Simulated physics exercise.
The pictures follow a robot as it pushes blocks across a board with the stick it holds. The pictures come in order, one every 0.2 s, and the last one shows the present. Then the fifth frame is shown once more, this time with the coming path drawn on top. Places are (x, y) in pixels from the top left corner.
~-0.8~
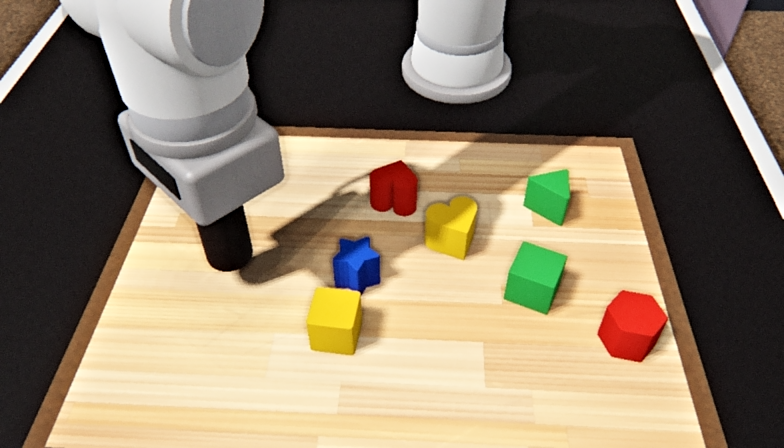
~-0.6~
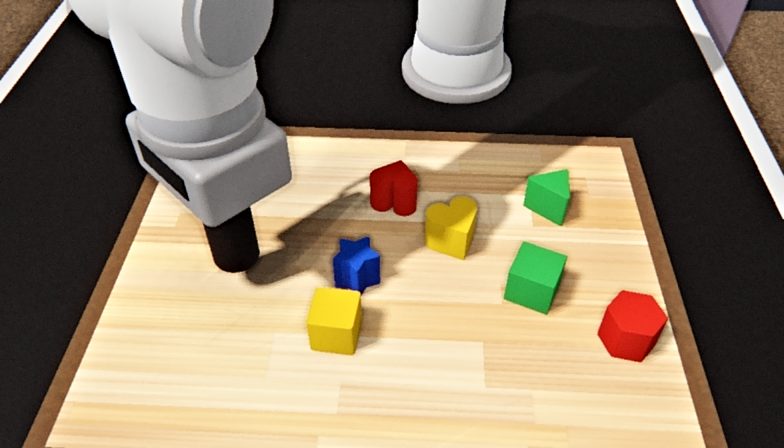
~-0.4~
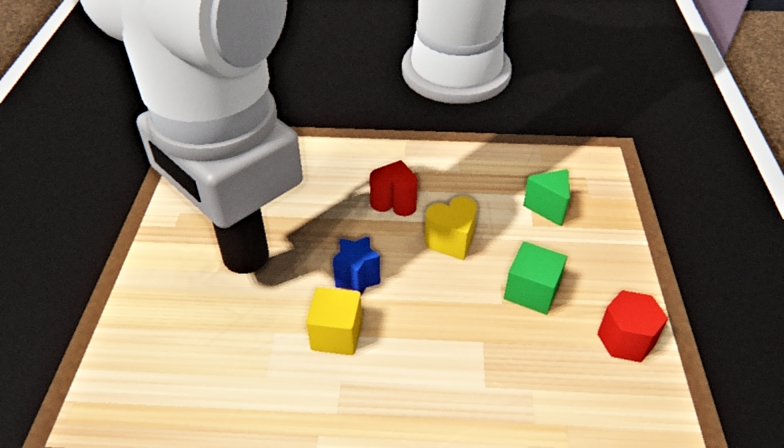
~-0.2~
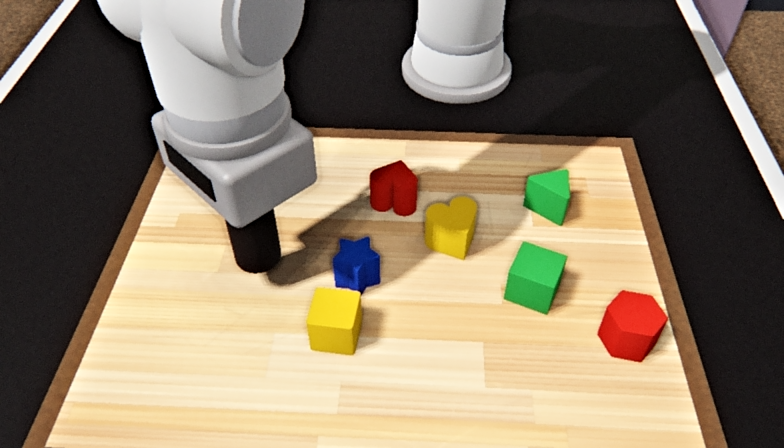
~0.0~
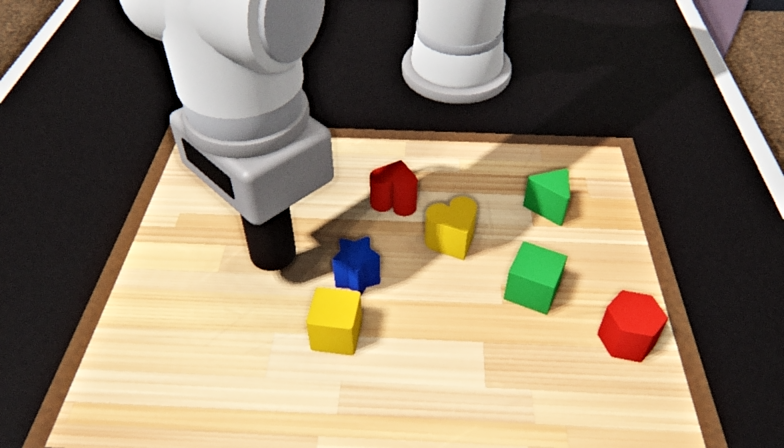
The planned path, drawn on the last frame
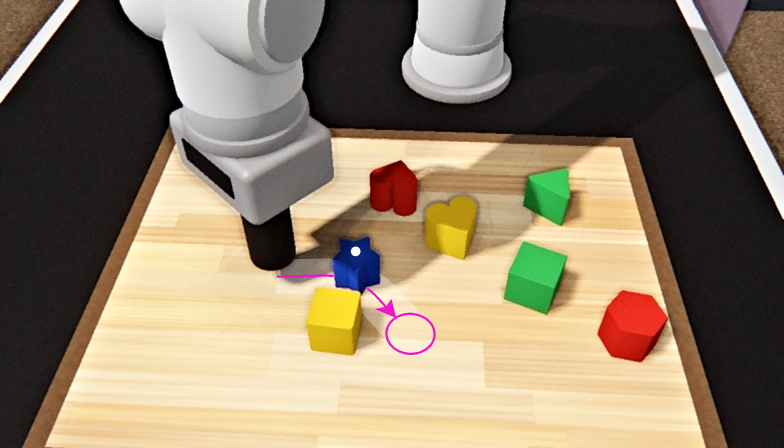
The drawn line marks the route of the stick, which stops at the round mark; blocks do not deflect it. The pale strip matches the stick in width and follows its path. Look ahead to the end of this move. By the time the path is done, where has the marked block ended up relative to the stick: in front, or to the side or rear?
The stick will have lost it.
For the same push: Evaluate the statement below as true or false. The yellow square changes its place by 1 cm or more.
Answer: False.
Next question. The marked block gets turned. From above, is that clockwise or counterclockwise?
Rotates counter-clockwise.
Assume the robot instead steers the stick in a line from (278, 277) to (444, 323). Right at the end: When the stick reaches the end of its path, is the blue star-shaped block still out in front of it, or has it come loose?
Lost on the way.
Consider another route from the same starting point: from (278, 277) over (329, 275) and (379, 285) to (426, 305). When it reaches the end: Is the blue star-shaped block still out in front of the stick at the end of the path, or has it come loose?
I'd say it is still being pushed.
Path on the board, from (278, 277) via (332, 276) and (376, 297), ending at (411, 333); the dot is on the blue star-shaped block.
What follows on the original path. One third of the way, stick at (331, 255); blue star-shaped block at (370, 253).
Two thirds of the way, stick at (377, 276); blue star-shaped block at (417, 267), turned 15° anticlockwise.
At the end, stick at (411, 313); yellow square in place; blue star-shaped block at (434, 277), turned 65° anticlockwise.
